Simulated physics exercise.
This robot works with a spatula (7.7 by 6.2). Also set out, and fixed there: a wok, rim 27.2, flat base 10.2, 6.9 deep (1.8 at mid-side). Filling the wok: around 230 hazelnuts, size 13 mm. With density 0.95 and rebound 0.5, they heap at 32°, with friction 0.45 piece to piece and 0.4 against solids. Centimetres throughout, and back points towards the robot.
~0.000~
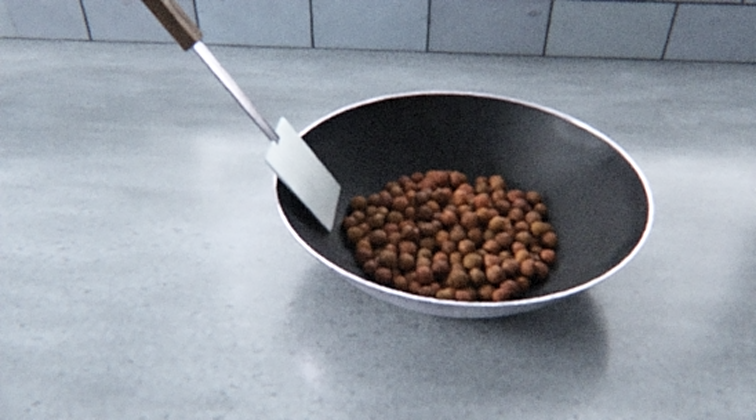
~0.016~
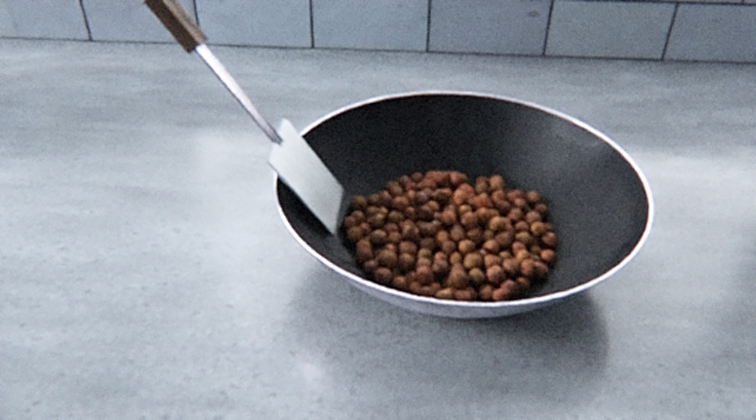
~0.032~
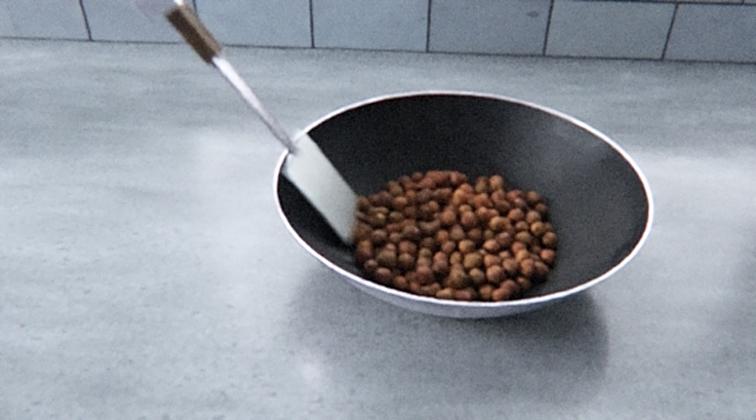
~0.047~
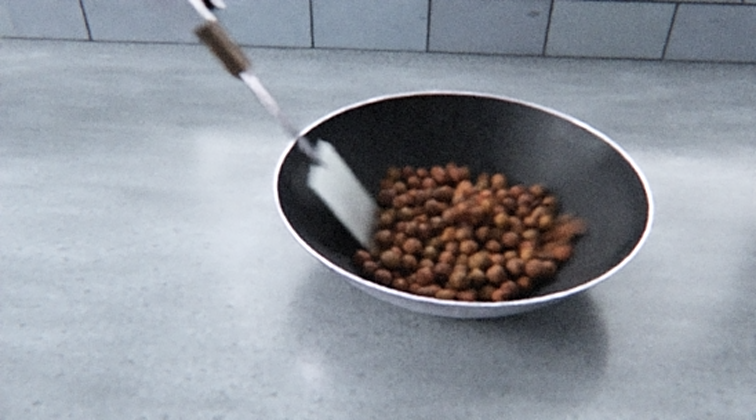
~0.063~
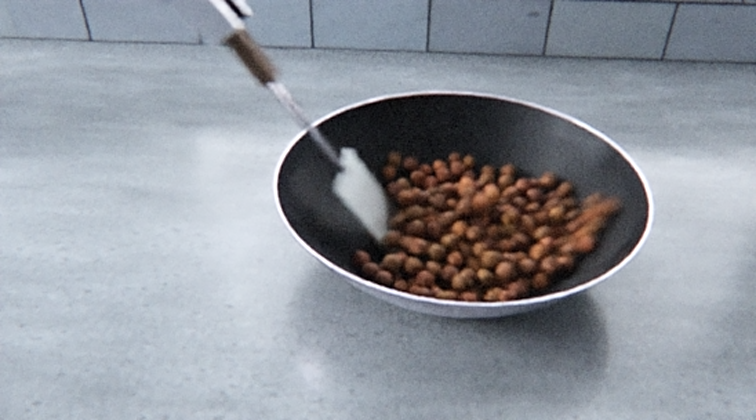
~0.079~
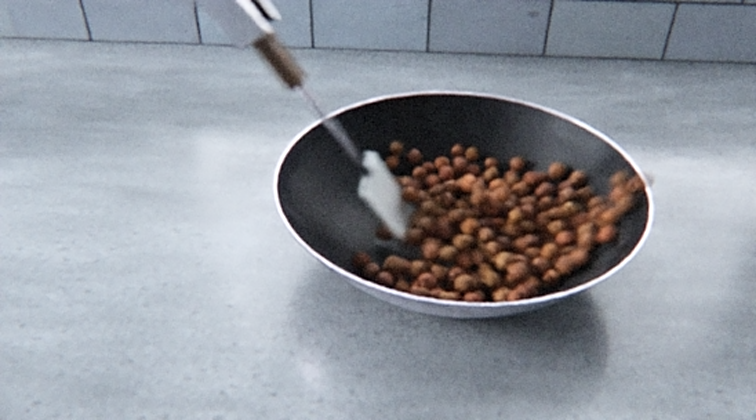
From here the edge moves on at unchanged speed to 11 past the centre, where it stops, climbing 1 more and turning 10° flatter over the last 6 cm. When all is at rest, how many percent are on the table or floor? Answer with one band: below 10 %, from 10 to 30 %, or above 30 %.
Above 30 %.
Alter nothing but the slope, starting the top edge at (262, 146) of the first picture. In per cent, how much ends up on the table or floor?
About 40 per cent.
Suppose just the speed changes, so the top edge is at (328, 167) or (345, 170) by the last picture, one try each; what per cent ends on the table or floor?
Try one roughly 35 per cent; try two roughly 40 per cent.
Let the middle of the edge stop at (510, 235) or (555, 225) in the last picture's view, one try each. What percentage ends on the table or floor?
About 5 and 20 per cent.
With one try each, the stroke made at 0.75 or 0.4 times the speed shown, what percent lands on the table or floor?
About 40 and 15 per cent.
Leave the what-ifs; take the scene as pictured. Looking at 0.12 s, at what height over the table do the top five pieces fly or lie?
Estimated height above table: Approx. 11 cm.
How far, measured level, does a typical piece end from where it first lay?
Distance: Near 7 cm.
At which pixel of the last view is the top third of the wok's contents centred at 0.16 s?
Centre: Approx. (588, 202) in the last view.
After 0.12 s, sloping 56°, highest piece 12 above the table; 222 in the wok, 5 on the blade or in flight.
After 0.16 s, sloping 53°, highest piece 16 above the table; 218 in the wok, 9 on the blade or in flight.
After 0.38 s, sloping 46°, highest piece 21 above the table; 134 in the wok, 35 on the table or floor, 58 on the blade or in flight.
After 1.43 s, sloping 46°, highest piece 6 above the table; 134 in the wok, 93 on the table or floor.
At rest, 134 in the wok, 93 on the table or floor. That is 41 % on the table or floor.
